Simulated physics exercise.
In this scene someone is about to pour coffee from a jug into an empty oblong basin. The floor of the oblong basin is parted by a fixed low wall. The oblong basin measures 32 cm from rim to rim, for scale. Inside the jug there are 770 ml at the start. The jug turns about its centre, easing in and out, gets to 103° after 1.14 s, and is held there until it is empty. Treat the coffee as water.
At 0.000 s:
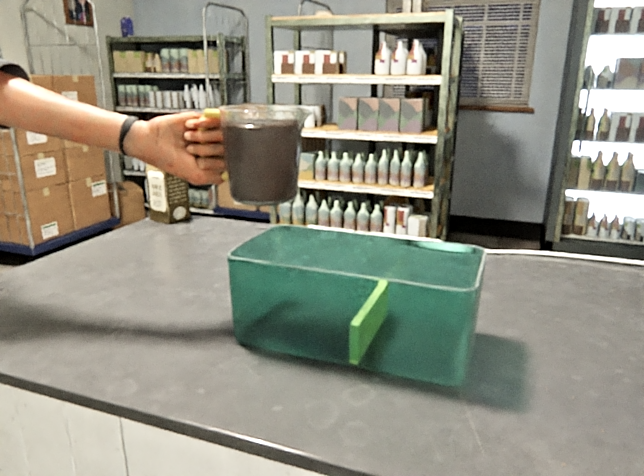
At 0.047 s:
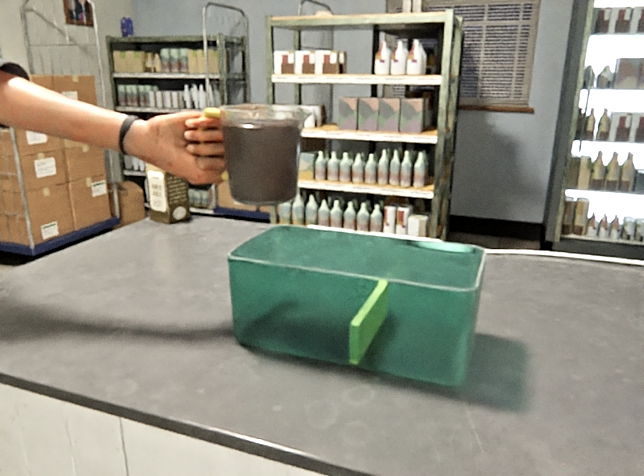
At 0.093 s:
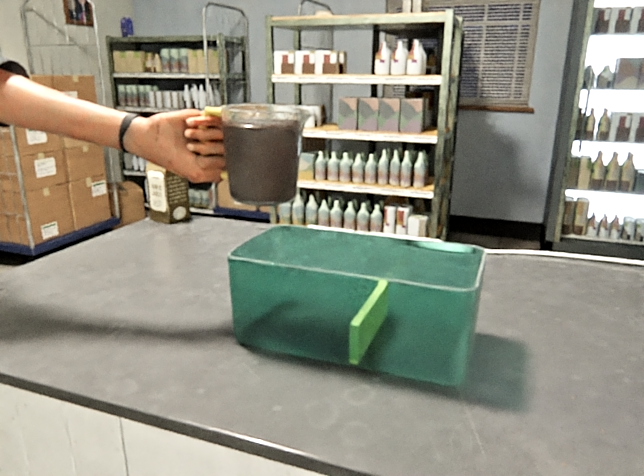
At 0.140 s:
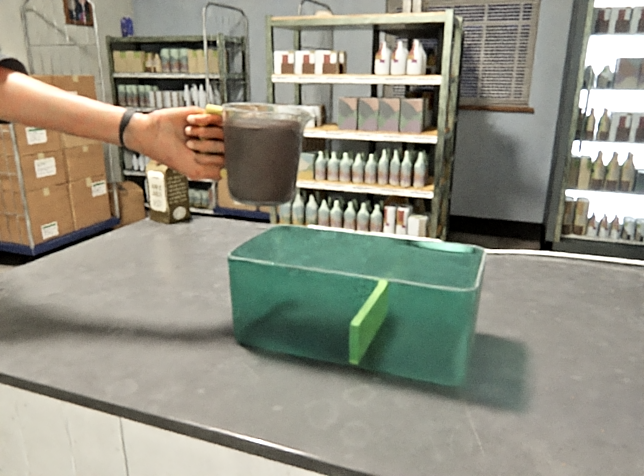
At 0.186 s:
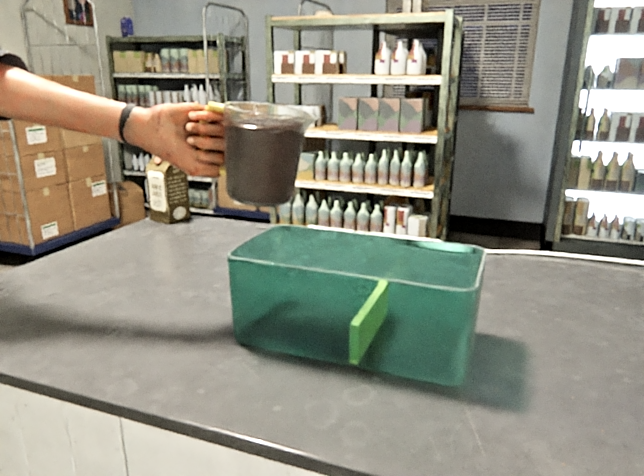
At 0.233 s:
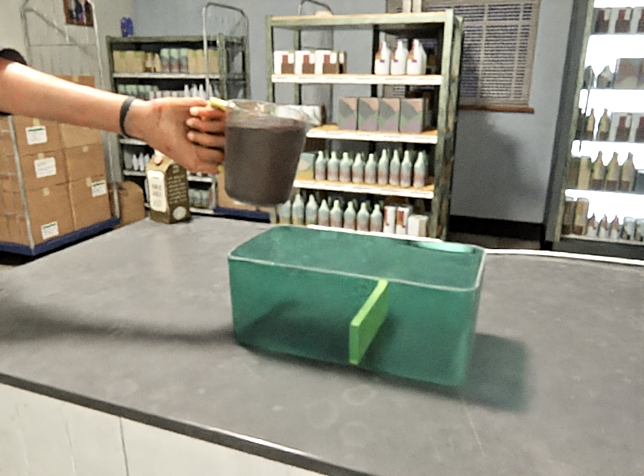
The clip shows a hand at left holding a clear jug of dark coffee above a green translucent oblong basin on a grey counter, first keeping it level, then slowly tilting it slightly to the right.
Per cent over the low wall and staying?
17 per cent.
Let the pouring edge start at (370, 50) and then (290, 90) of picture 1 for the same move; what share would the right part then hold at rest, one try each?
Roughly 90 per cent the first time and 5 per cent the second.
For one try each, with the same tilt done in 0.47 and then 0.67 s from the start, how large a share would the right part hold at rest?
Try 1: Approx. 5 %; try 2: Approx. 10 %.
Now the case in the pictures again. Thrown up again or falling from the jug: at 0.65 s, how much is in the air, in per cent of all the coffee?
At that moment, about 16 percent.
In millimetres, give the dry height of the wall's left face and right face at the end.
Left about 34 mm, while the right is about 50 mm.
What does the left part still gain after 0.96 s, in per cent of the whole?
Difference: Approx. 40 %.
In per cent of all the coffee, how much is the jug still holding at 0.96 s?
Share remaining: Approx. 28 %.
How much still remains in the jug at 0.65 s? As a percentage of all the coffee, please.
I reckon about 80 in a hundred is still held.
By 0.65 s the tilt is 63° and 80 per cent is still to pour, 4 is left of the wall and 1 right of it.
By 0.96 s the tilt is 97° and 27 per cent is still to pour, 40 is left of the wall and 16 right of it.
By 1.29 s the tilt is 103° and 2 per cent is still to pour, 77 is left of the wall and 16 right of it.
By 1.64 s the tilt is 103° and 0 per cent is still to pour, 81 is left of the wall and 17 right of it.
At rest 81 per cent lies left of the wall, 17 right of it and 2 outside.
